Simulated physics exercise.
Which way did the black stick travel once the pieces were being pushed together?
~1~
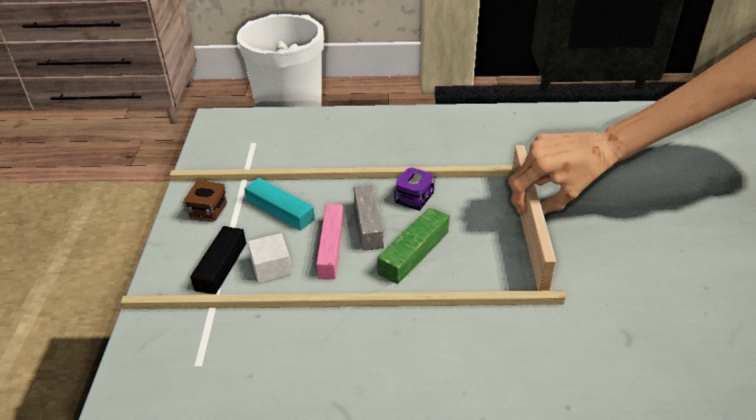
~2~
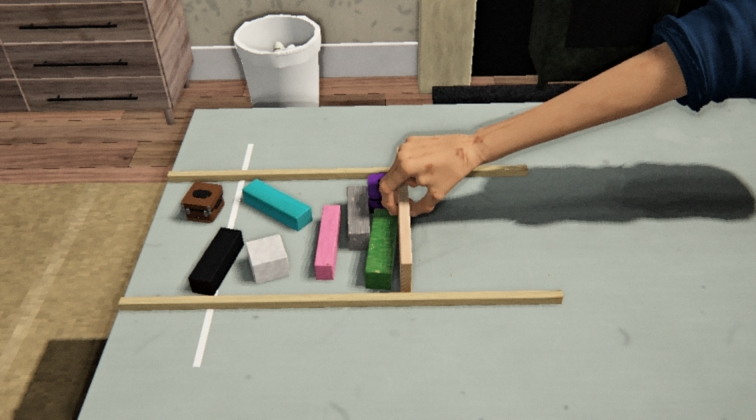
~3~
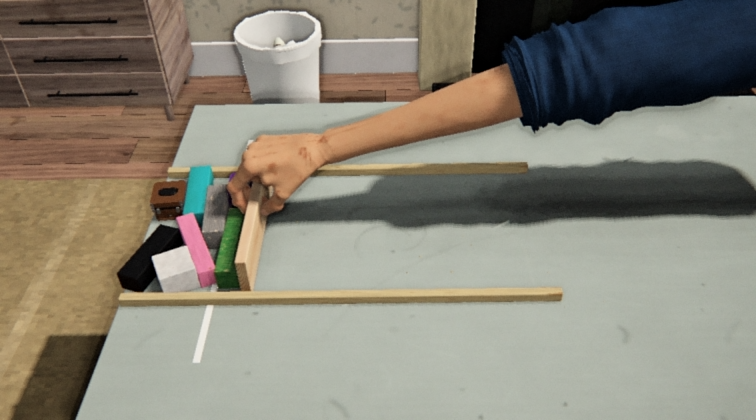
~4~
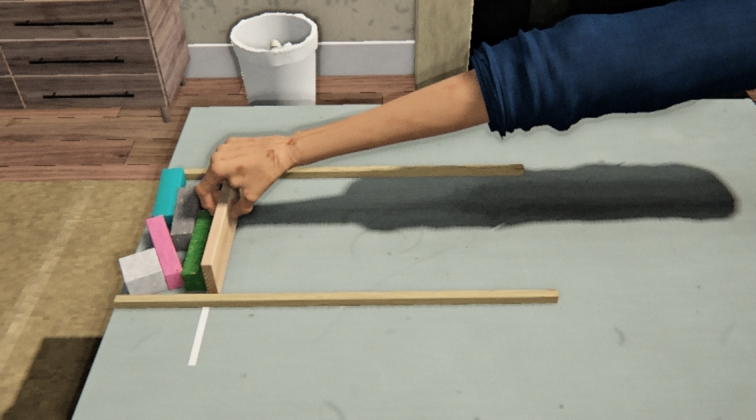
The black stick moved to the left, towards the edge of the table.
